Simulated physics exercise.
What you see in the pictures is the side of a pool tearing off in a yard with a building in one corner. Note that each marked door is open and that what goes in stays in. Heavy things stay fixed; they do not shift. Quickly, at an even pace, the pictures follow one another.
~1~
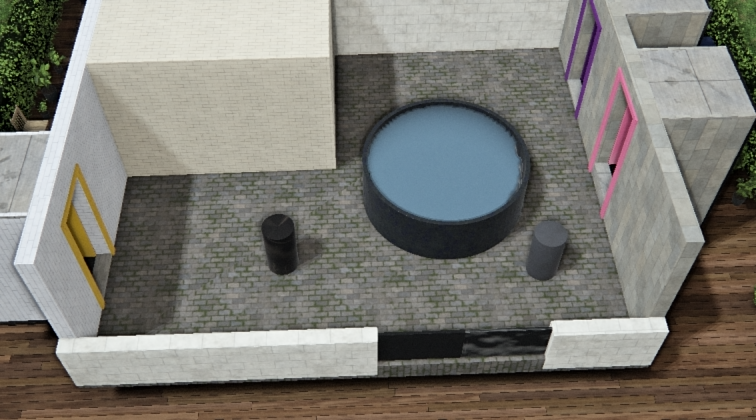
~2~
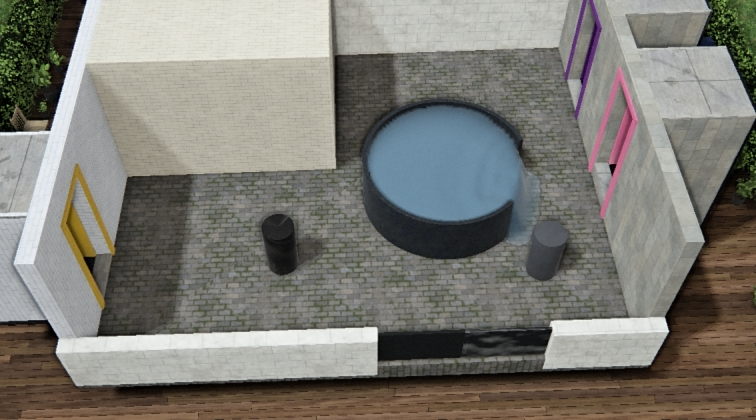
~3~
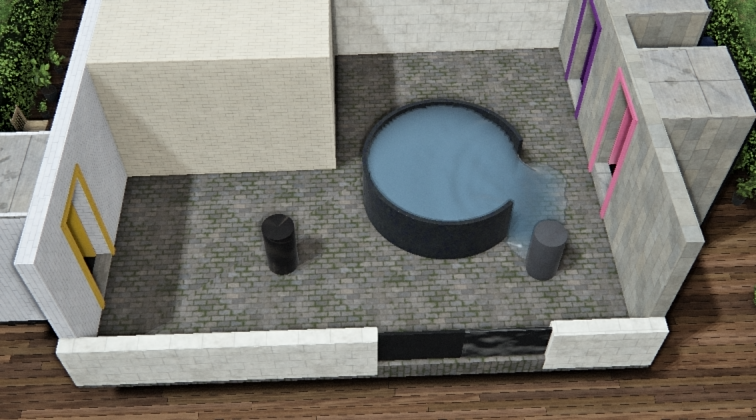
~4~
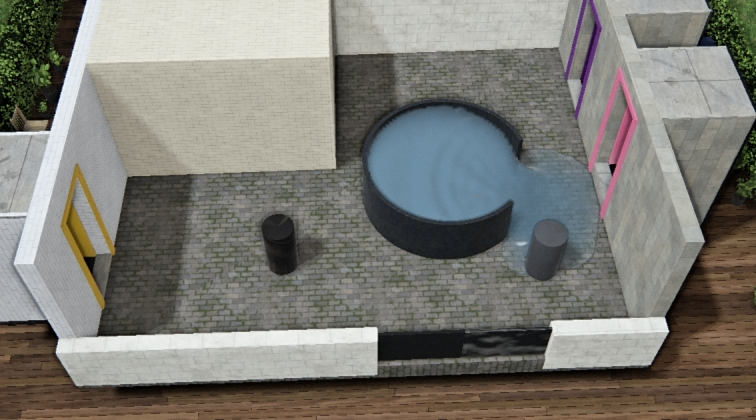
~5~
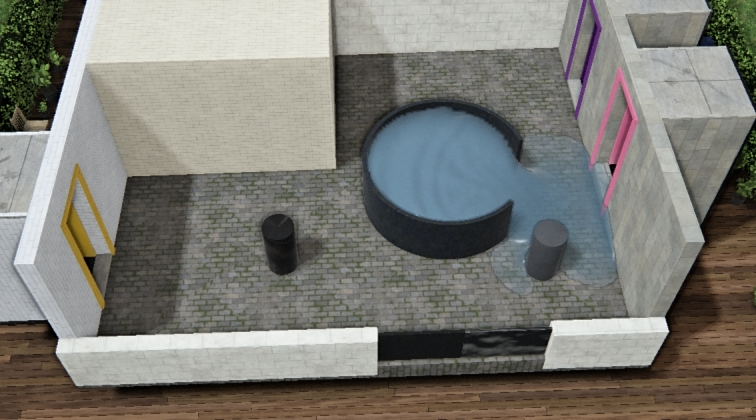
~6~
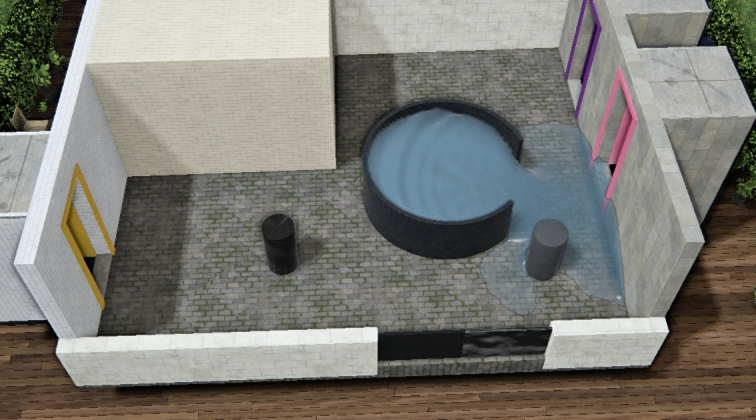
Water pours through a gap in the round pool's right side and spreads across the paving.
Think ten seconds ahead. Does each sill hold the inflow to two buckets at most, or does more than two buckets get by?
The yellow door will receive over two buckets. The purple door will receive two buckets or fewer. The pink door will receive over two buckets.
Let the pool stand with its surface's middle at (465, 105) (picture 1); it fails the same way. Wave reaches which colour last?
That's the yellow one.
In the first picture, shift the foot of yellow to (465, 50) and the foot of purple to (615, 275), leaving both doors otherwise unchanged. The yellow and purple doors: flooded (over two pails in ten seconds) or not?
Yellow: Exceeds the limit; purple: Exceeds the limit.
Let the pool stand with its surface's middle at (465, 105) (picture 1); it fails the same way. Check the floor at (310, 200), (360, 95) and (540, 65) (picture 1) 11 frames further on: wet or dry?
Going through the three places: Out of reach, out of reach, in the spill.
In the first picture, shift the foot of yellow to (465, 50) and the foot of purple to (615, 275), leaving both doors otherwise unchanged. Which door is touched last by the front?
I reckon it's the one in yellow.
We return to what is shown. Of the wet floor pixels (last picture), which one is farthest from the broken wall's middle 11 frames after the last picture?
Close to (558, 53), I think.
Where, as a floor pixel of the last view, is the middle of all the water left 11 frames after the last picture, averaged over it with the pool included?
Near (496, 210) in the last view.
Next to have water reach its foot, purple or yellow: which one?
I'd say the door marked purple.
A moment on, water covers 20 % of the floor; the yellow door not reached, the purple door wet at the sill, nothing in, the pink door far over two buckets in.
Next, water covers 35 % of the floor; the yellow door not reached, the purple door under two buckets in, the pink door far over two buckets in.
Then, water covers 65 % of the floor; the yellow door not reached, the purple door under two buckets in, the pink door far over two buckets in.
Later, water covers 95 % of the floor; the yellow door over two buckets in, the purple door under two buckets in, the pink door far over two buckets in.
In the end, water covers 100 % of the floor; the yellow door far over two buckets in, the purple door under two buckets in, the pink door far over two buckets in.
